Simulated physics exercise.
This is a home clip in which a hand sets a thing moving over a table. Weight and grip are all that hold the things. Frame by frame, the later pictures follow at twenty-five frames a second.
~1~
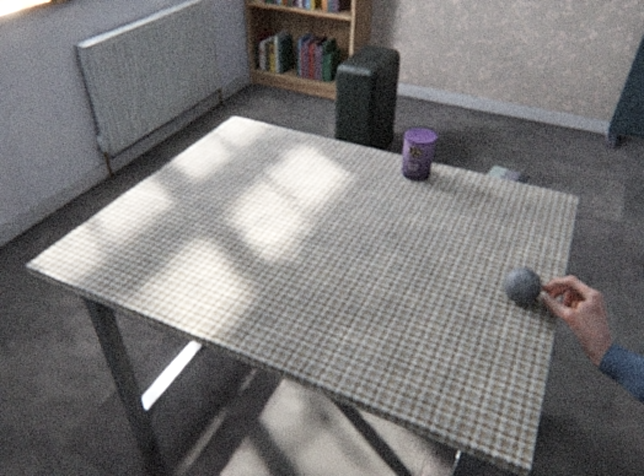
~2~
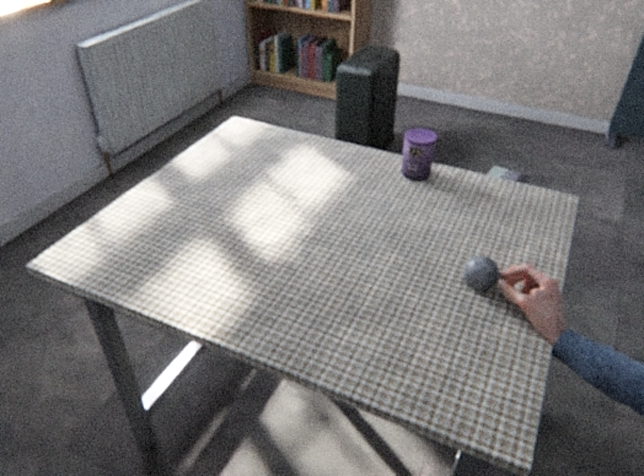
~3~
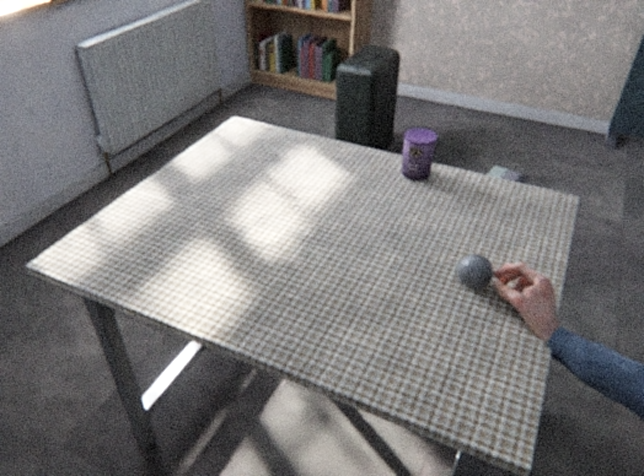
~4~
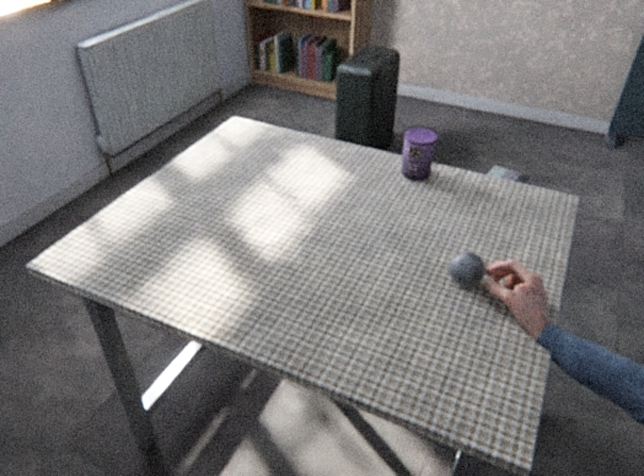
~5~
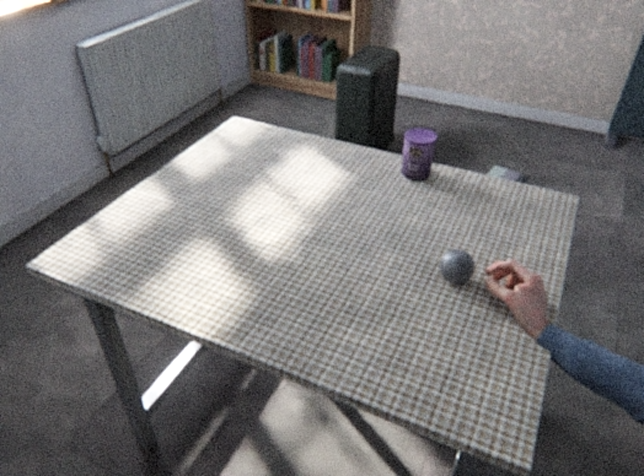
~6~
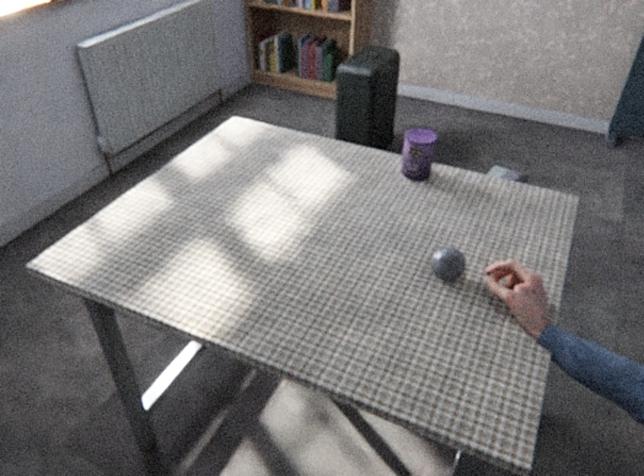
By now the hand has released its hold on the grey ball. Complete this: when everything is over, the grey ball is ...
Still on the table.
Then, 0.20 s past the last view, grey ball displaced well along near (412, 253).
Then, 0.40 s past the last view, grey ball displaced well along near (387, 246).
Finally, moved from the start, grey ball. Final places as the last picture's camera would see them, grey ball near (366, 240).
